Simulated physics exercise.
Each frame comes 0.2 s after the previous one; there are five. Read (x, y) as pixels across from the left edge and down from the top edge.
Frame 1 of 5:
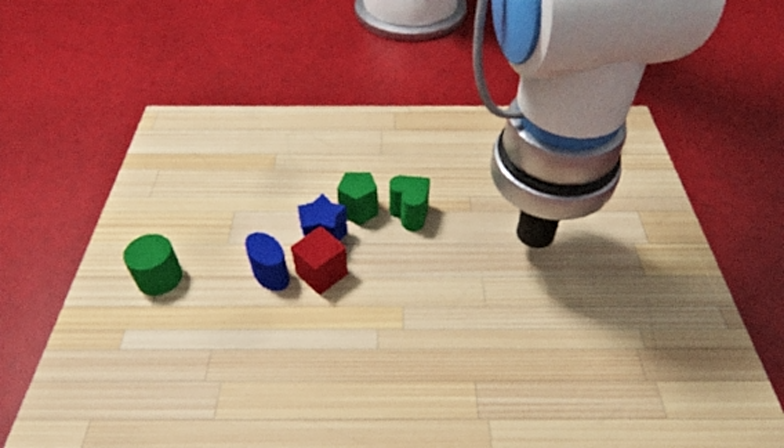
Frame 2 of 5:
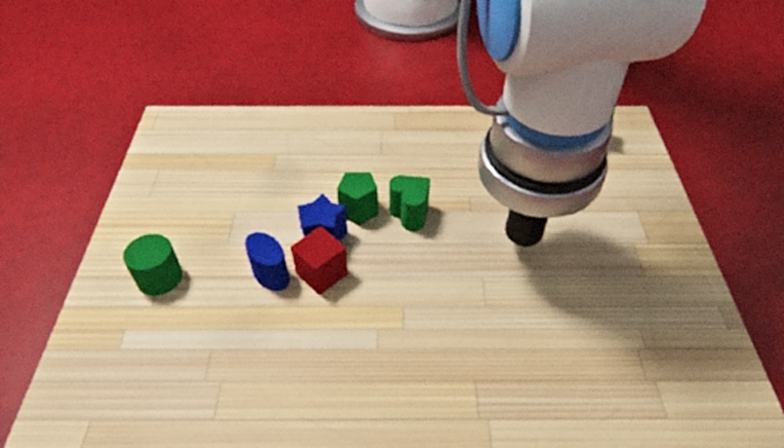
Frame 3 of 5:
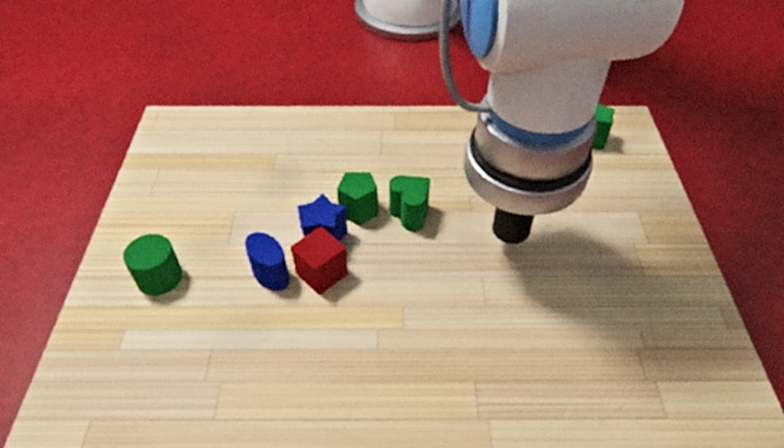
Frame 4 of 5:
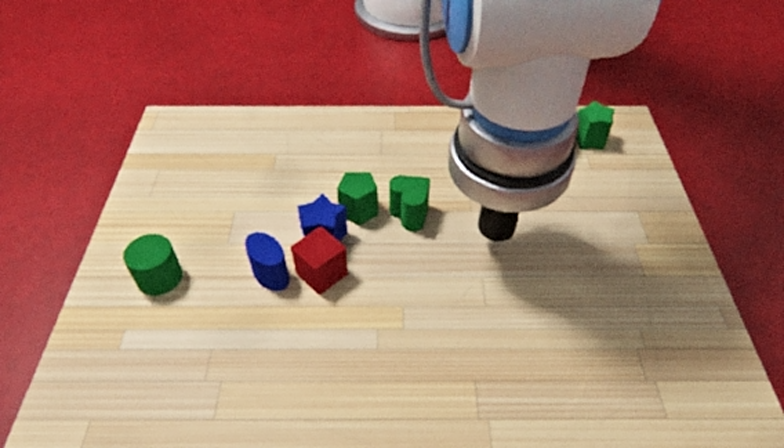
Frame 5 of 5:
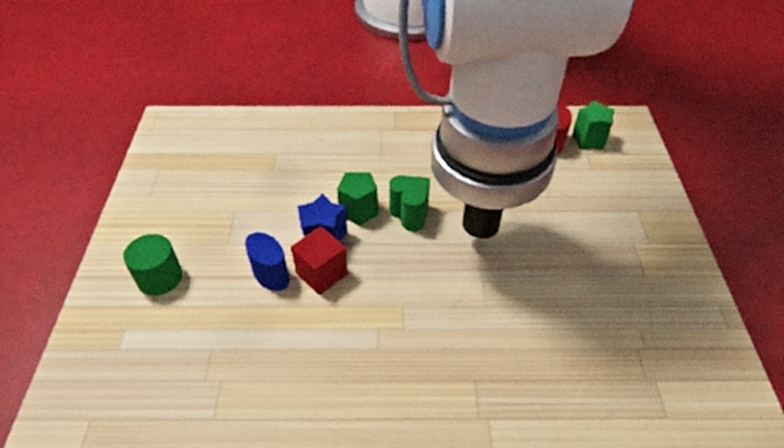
A robot arm moves slowly left above a wooden table while the coloured blocks stay still.
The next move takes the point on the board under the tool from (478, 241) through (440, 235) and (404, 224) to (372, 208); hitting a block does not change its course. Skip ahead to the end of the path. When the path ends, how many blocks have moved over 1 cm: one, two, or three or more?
Answer: Two blocks.
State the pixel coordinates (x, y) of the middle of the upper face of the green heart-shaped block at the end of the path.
The centre of its top face lies at (375, 157).
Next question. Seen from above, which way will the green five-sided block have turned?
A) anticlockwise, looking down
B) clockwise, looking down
I choose A.
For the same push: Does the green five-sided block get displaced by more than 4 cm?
No.
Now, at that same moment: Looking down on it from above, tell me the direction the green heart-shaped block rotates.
Prediction: Clockwise.
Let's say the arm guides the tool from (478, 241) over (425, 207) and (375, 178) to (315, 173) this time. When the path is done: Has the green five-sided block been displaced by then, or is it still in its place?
It travels a centimetre or more.
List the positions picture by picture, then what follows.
In the first frame, tip of the tool (535, 234), middles of tops, blue star-shaped block (321, 211), green five-sided block (357, 183), green heart-shaped block (411, 188).
In the second frame, tool (524, 232), nothing pushed.
In the third frame, tool (511, 230), nothing pushed.
In the fourth frame, tool (497, 228), nothing pushed.
In the fifth frame, tool (481, 225), blue star-shaped block (321, 211), green five-sided block (357, 183), green heart-shaped block (411, 188).
The first path, step by step. One third of the way, tool (440, 218); nothing pushed yet.
Two thirds of the way, tool (404, 207); green five-sided block (353, 183); green heart-shaped block (390, 173), turned 45° clockwise.
At the end, tool (372, 192); blue star-shaped block unmoved; green five-sided block (334, 178), turned 35° anticlockwise; green heart-shaped block (375, 157), turned 90° clockwise.
